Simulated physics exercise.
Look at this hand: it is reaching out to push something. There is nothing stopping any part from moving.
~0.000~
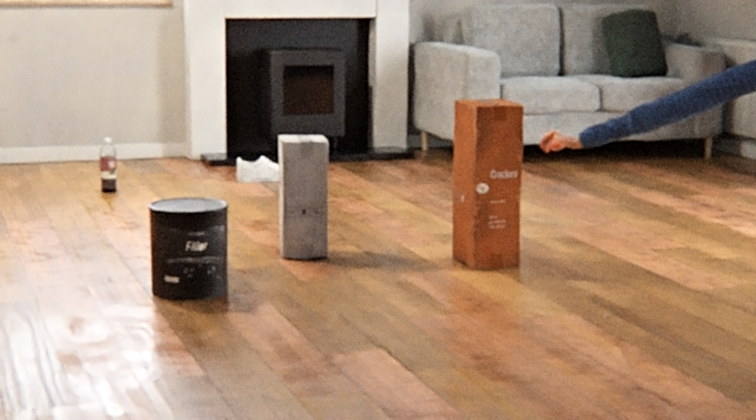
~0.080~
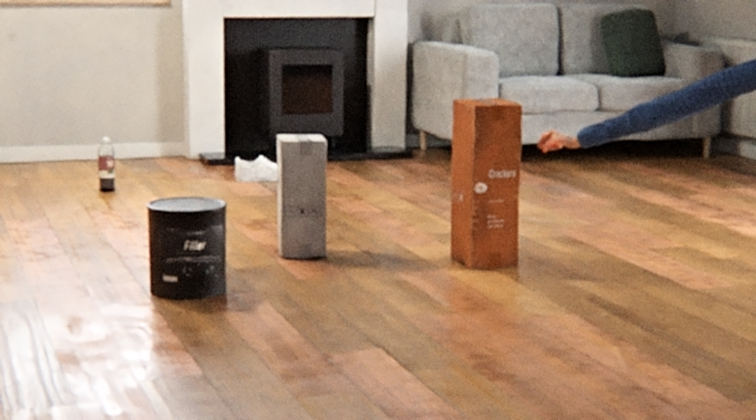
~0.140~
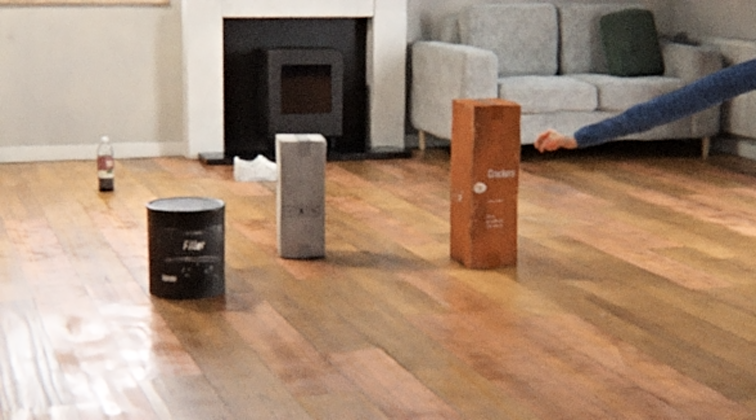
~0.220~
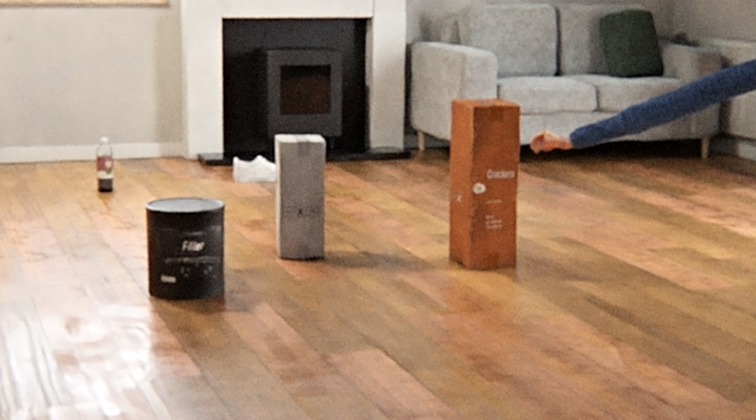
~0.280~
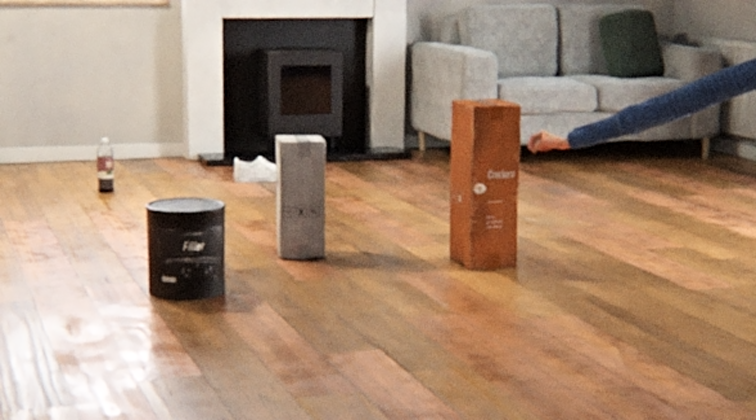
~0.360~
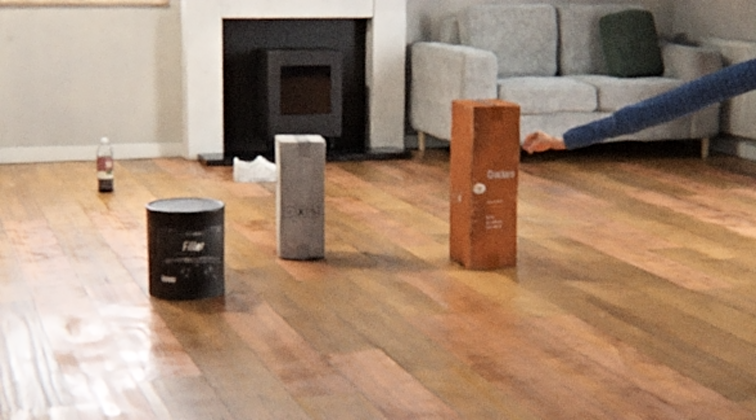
A hand in a blue sleeve reached in from the right beside a tall orange box, barely moving, while the box, a gray block and a black tin stayed still on the wooden floor.
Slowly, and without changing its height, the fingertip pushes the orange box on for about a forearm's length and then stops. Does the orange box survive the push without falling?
Falls down.
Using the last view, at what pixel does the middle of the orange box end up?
The object finishes roughly at pixel (373, 244).
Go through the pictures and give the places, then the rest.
In the first picture, orange box (487, 183).
In the second picture, orange box (485, 183).
In the third picture, orange box (484, 183).
In the fourth picture, orange box (484, 183).
In the fifth picture, orange box (484, 184).
In the sixth picture, orange box (484, 184).
After 0.96 s, orange box turned 8° from how it was put near (473, 181).
After 1.56 s, orange box turned 29° from how it was put near (444, 183).
After 1.86 s, orange box turned 69° from how it was put near (397, 216).
After 1.96 s, orange box on its side near (378, 245).
In the end (2.8 s), toppled on the floor, orange box. At the end, from the last picture's camera, orange box near (373, 244).
